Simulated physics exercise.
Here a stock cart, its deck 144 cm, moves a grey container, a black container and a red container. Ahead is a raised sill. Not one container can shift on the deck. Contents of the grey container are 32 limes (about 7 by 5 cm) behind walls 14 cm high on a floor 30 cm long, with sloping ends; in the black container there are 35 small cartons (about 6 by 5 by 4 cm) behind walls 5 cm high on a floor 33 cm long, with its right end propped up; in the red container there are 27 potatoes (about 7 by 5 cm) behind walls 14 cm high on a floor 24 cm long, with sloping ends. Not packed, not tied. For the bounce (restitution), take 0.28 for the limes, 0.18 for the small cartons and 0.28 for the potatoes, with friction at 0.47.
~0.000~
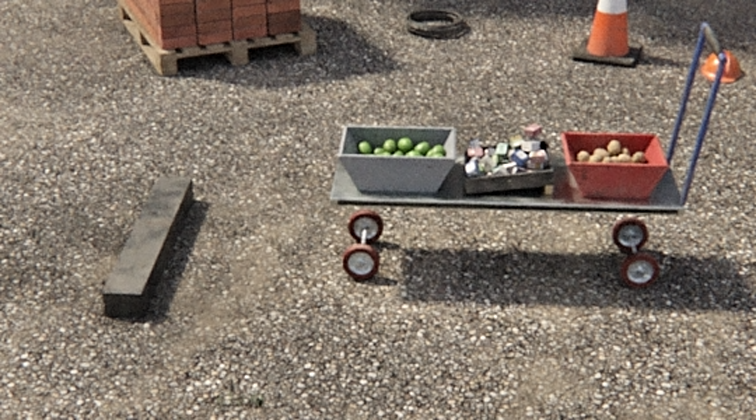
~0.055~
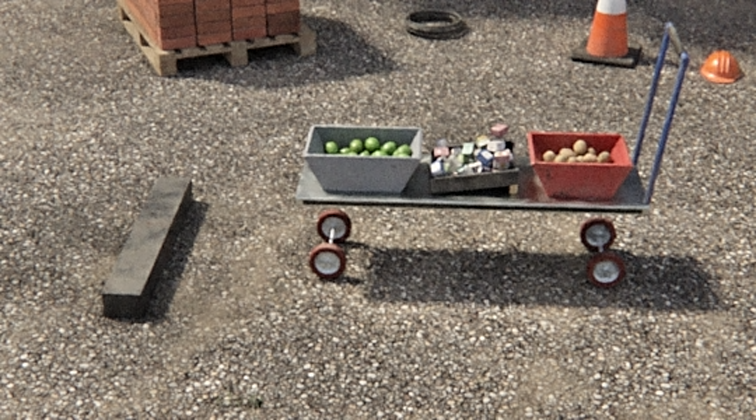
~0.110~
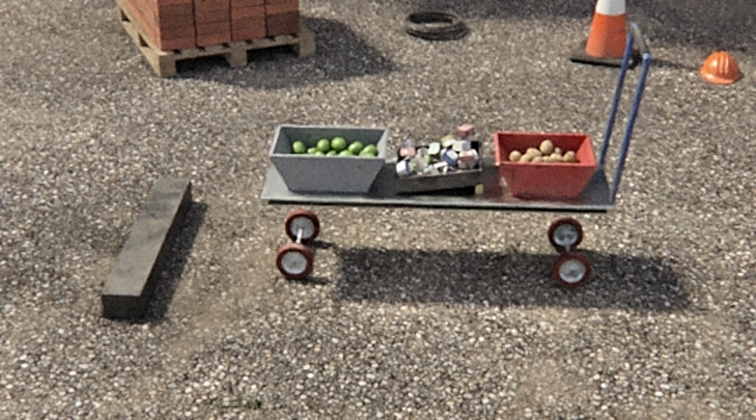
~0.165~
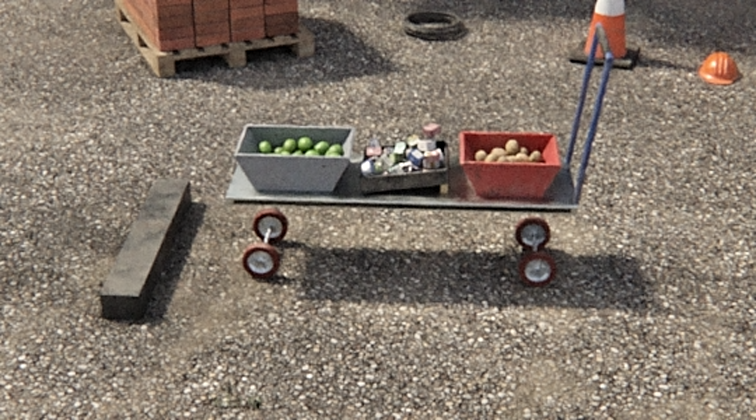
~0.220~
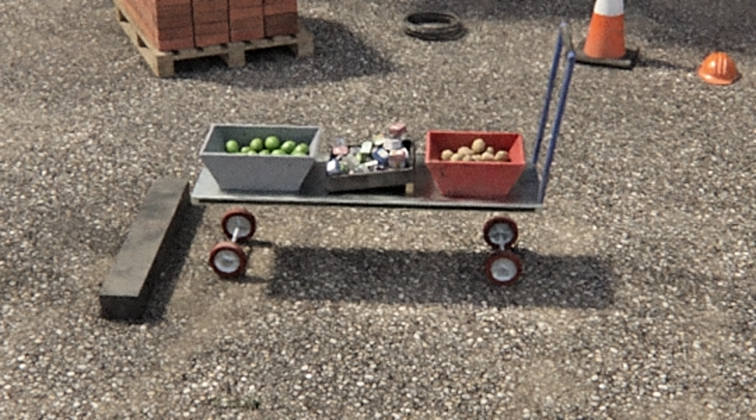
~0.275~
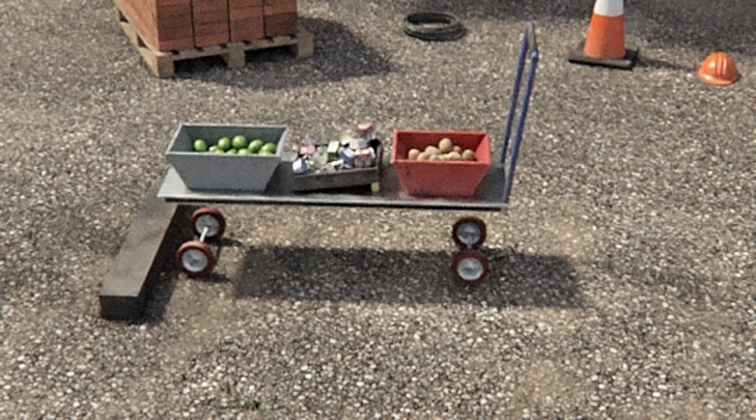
A flat cart carrying a grey bin of limes, a dark tray of small cartons and a red bin of potatoes rolled steadily left across the gravel, drawing close to a dark beam.
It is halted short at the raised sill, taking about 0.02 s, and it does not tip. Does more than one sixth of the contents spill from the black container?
Yes.
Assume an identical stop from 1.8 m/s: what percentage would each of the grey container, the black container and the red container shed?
In that case the grey container sheds 0 per cent of its load, the black container 20 per cent, and the red container 0 per cent.
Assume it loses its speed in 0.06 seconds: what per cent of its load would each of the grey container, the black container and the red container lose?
Then grey container 0, black container 30, red container 0 per cent.
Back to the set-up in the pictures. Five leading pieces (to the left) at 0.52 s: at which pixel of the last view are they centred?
They are centred near (172, 135).
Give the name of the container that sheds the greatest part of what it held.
Black container.
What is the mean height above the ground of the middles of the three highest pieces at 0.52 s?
About 64 cm up, on average.
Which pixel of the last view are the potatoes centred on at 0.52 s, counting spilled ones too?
Centre: About (405, 162) px.
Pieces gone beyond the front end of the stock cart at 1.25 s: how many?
About 1.
After 0.30 s, the wheels strike.
After 0.40 s, grey container 32 in, 0 out, black container 32 in, 3 out and red container 27 in, 0 out.
After 0.52 s, grey container 32 in, 0 out, black container 26 in, 9 out and red container 27 in, 0 out.
After 0.75 s, grey container 31 in, 1 out, black container 26 in, 9 out and red container 26 in, 1 out.
Outcome (at 1.25 s), grey container 31 in, 1 out, black container 26 in, 9 out and red container 26 in, 1 out. Asked share, 9 of 35, 26 per cent.
